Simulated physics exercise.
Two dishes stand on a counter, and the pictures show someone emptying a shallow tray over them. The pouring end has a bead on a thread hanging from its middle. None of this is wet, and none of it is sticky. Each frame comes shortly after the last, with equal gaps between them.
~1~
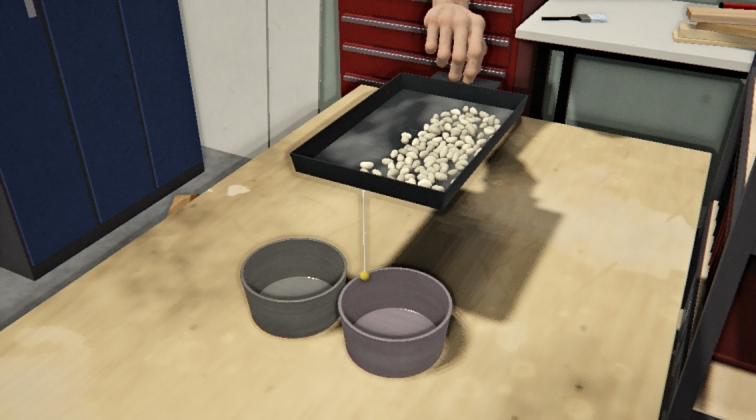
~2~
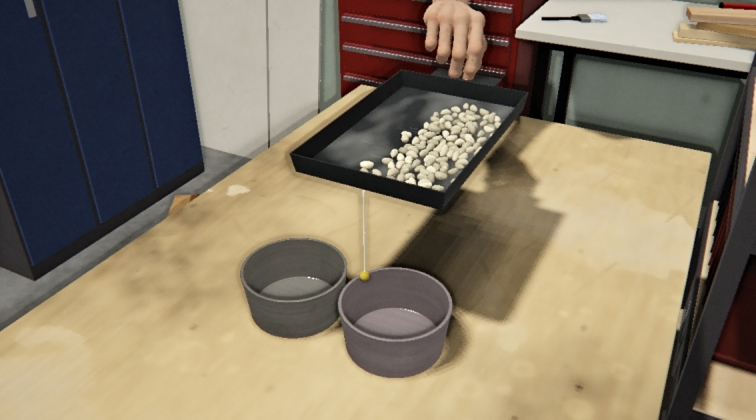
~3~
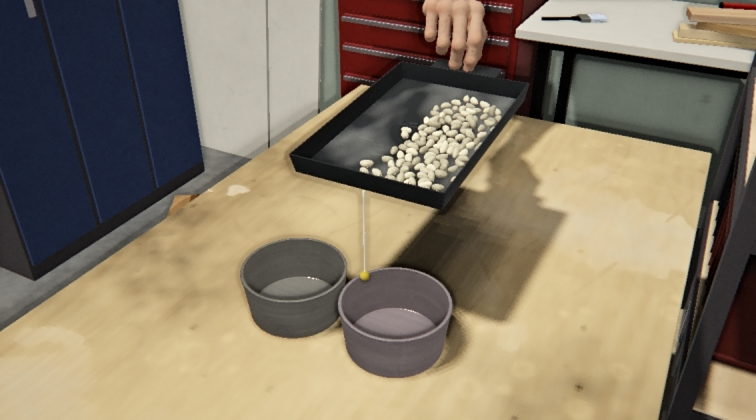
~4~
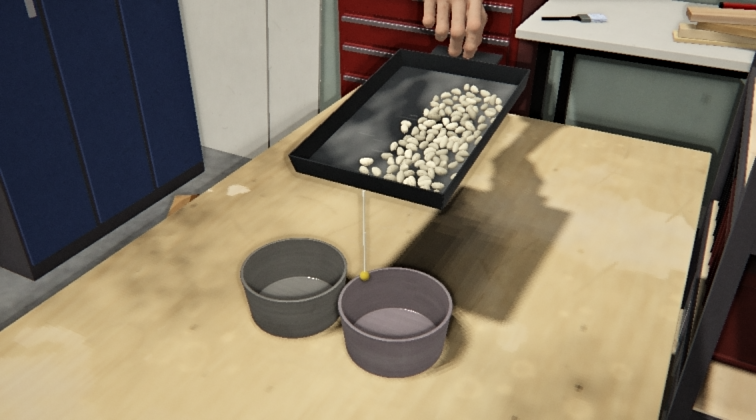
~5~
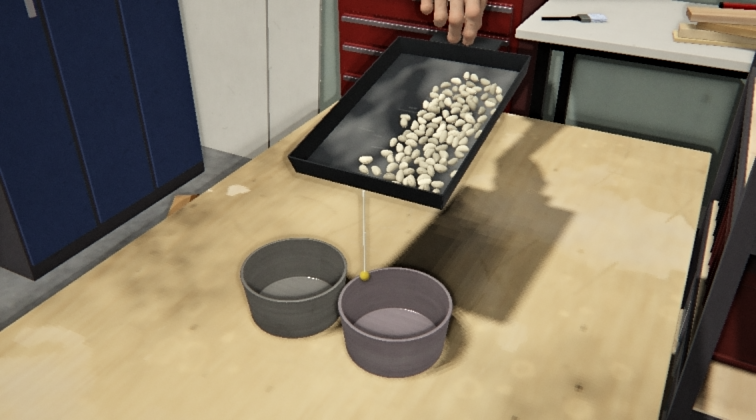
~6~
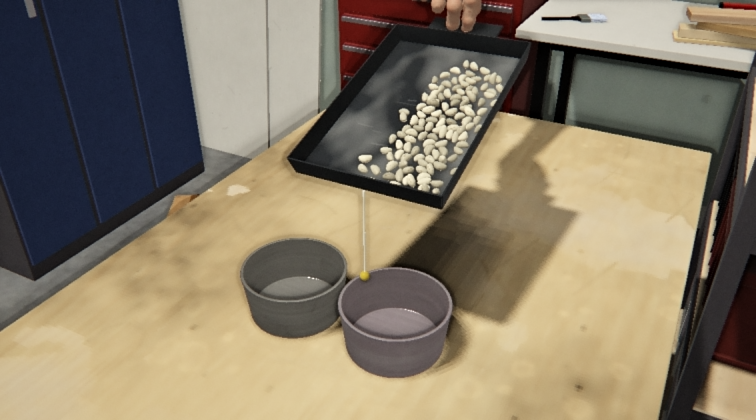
A hand gradually raises the far end of a tray of white beans above two dishes.
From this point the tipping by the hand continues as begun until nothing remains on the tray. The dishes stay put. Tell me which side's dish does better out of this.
More pours into the right one.
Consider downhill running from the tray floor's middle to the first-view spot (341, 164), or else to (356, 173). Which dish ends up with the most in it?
The first try: The left-hand dish. The second: Left.
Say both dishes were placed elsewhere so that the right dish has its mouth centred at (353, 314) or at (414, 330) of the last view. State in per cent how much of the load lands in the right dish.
Around 70 % followed by around 40 %.
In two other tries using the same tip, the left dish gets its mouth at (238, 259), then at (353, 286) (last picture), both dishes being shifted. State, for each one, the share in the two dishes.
50 and 30 in a hundred, in turn.
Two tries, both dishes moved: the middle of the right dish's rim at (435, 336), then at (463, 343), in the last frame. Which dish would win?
Try 1: The left-side dish; try 2: The left-side dish.
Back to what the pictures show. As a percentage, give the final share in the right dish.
Around 30 per cent.
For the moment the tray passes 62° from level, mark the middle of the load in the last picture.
Centre estimate: (385, 157).
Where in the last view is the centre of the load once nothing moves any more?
At about (355, 357), give or take.
Soon, tray tipped steeply; all on the tray.
A while on, tray tipped past a quarter turn; nearly all on the tray; a stray few in the left dish; a stray few outside both.
Towards the end, tray tipped past a quarter turn; about a third in the right dish; a small part in the left dish; about half outside both.
Finally, tray tipped past a quarter turn; about a third in the right dish; a small part in the left dish; about half outside both.
